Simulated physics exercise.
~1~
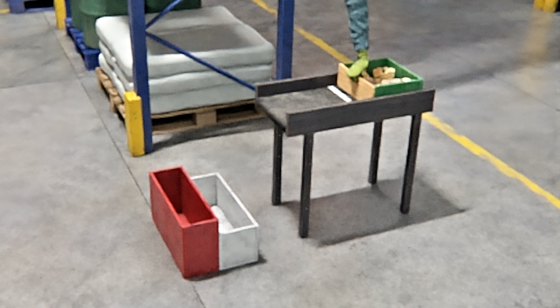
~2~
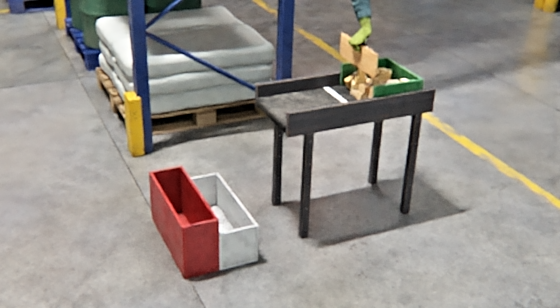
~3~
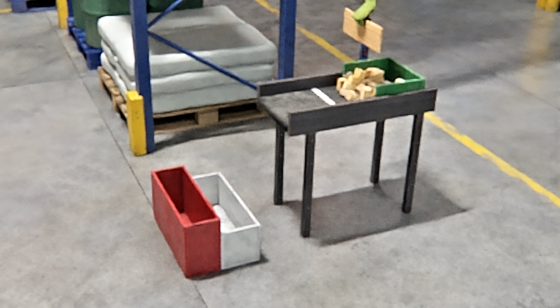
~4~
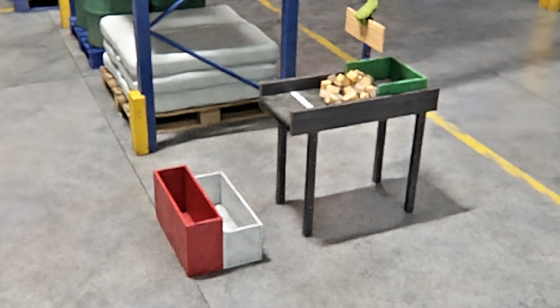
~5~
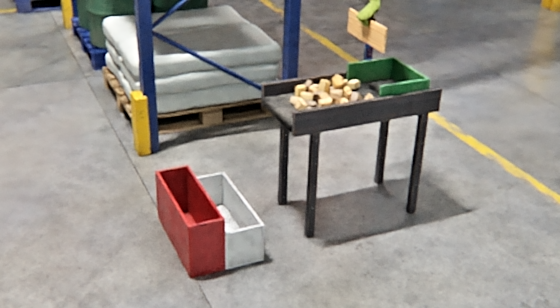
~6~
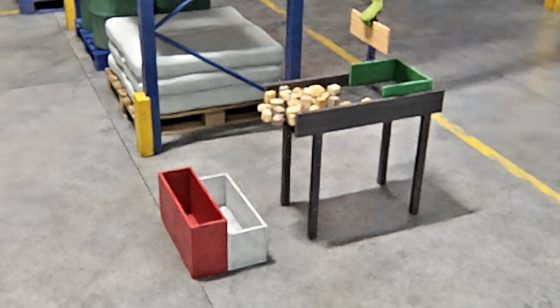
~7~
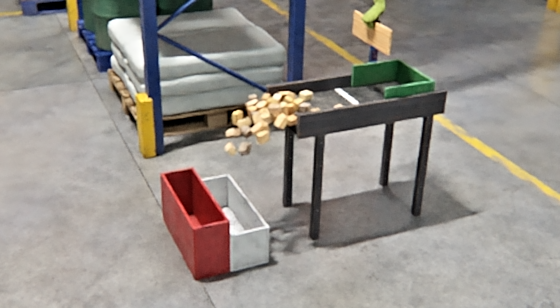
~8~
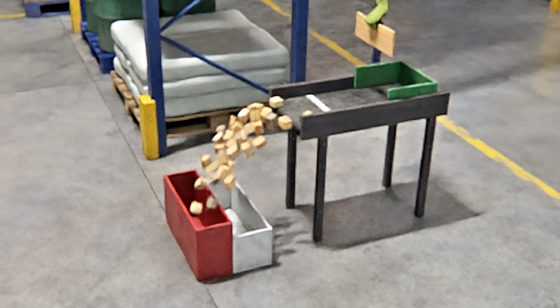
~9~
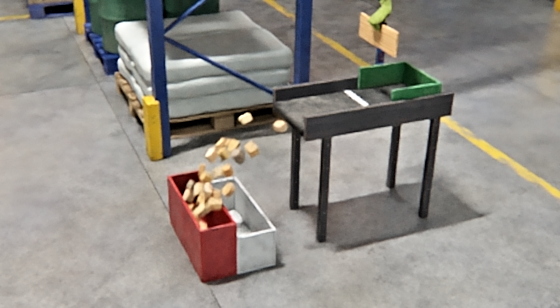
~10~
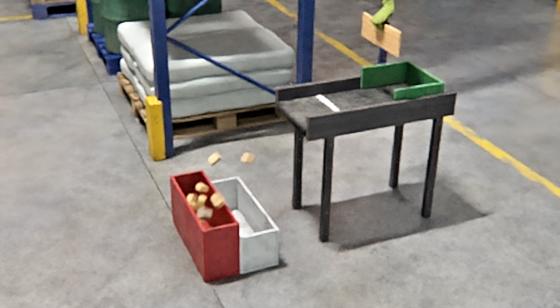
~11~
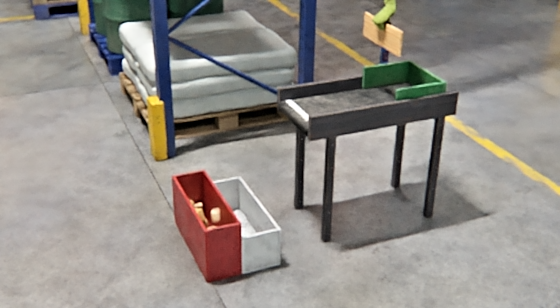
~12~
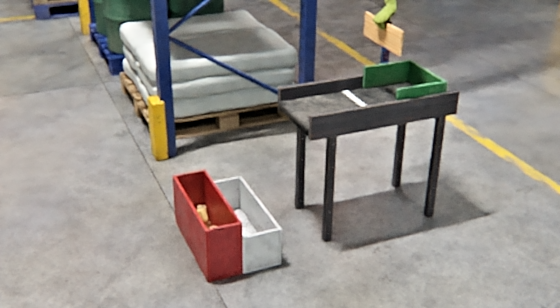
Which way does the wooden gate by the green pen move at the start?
It moves up, lifted clear of the offcuts by the green gripper.
